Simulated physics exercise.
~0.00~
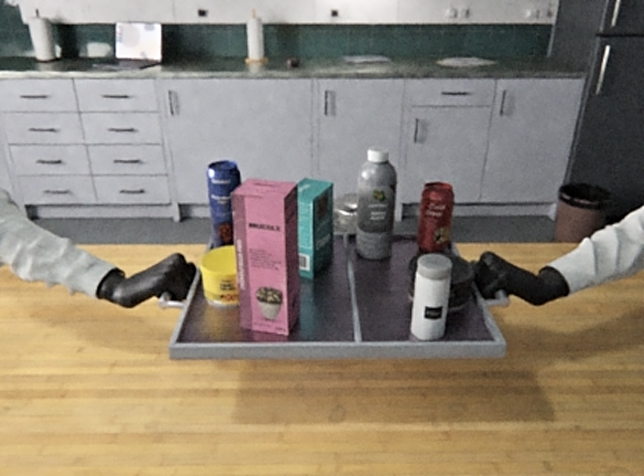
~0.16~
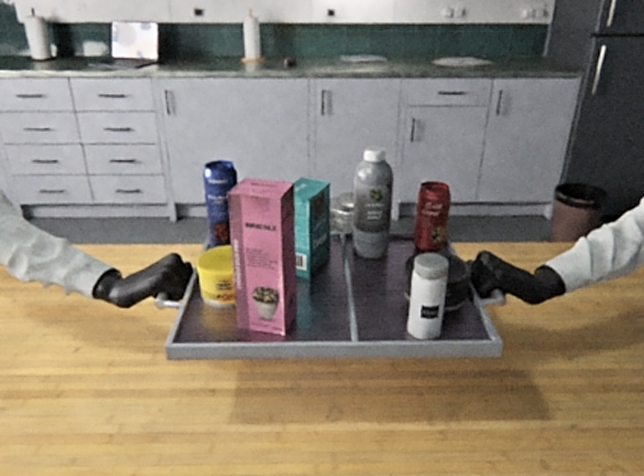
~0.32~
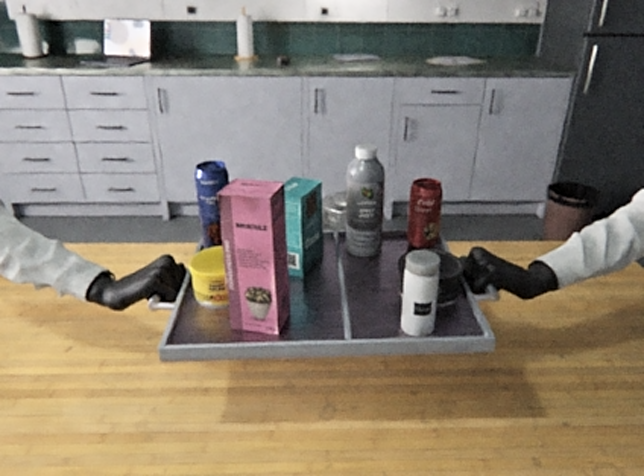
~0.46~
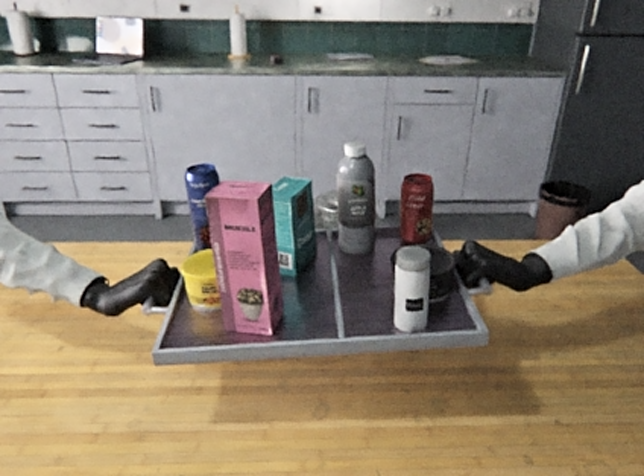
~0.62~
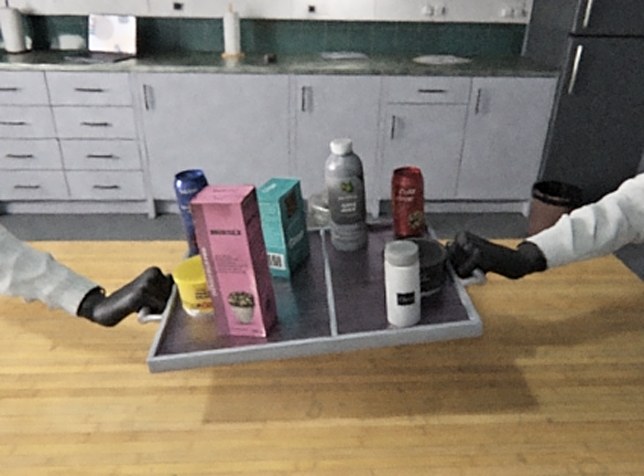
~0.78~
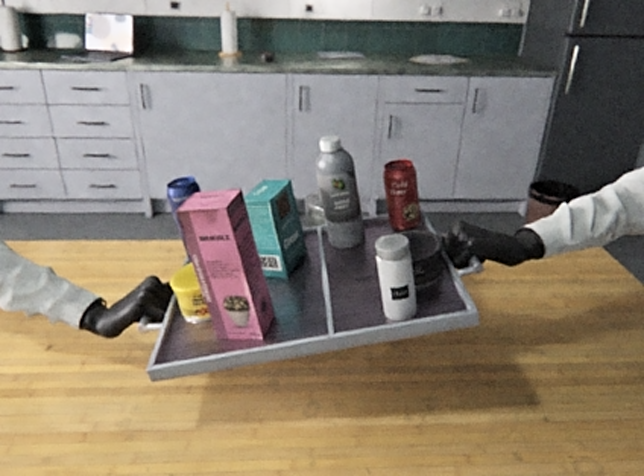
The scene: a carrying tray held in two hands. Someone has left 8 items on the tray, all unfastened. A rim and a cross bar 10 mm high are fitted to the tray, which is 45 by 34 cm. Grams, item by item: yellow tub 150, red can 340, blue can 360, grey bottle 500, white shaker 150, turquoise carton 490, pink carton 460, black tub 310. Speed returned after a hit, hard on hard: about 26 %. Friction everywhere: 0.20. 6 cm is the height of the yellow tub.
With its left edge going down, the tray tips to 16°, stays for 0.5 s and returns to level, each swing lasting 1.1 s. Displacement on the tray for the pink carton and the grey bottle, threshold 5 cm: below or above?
Readings: Pink carton above; grey bottle below.
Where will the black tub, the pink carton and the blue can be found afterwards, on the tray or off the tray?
Outcome: The black tub remains on its support; the pink carton departs its support; the blue can departs its support.
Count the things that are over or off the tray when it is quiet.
I get 3.
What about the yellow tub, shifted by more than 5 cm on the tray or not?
The yellow tub remains in place.
By 1.28 s, tilt 16°, left edge down; pink carton 7 cm from its spot near (178, 287); turquoise carton 7 cm from its spot; white shaker 7 cm from its spot.
By 1.78 s, tilt 16°, left edge down; pink carton now off the tray; white shaker on its side; blue can rocked 22° off its seat.
By 2.28 s, tilt 7°, left edge down; blue can now off the tray; white shaker on its side; turquoise carton 14 cm from its spot.
When it is over (3.3 s), off the tray, blue can and pink carton; lying over on the tray, white shaker; not toppled but over 5 cm from the start, red can, turquoise carton and black tub; the other 2 within 5 cm of the start. End places, in pixels of the last picture, pink carton near (122, 397), grey bottle near (345, 199).
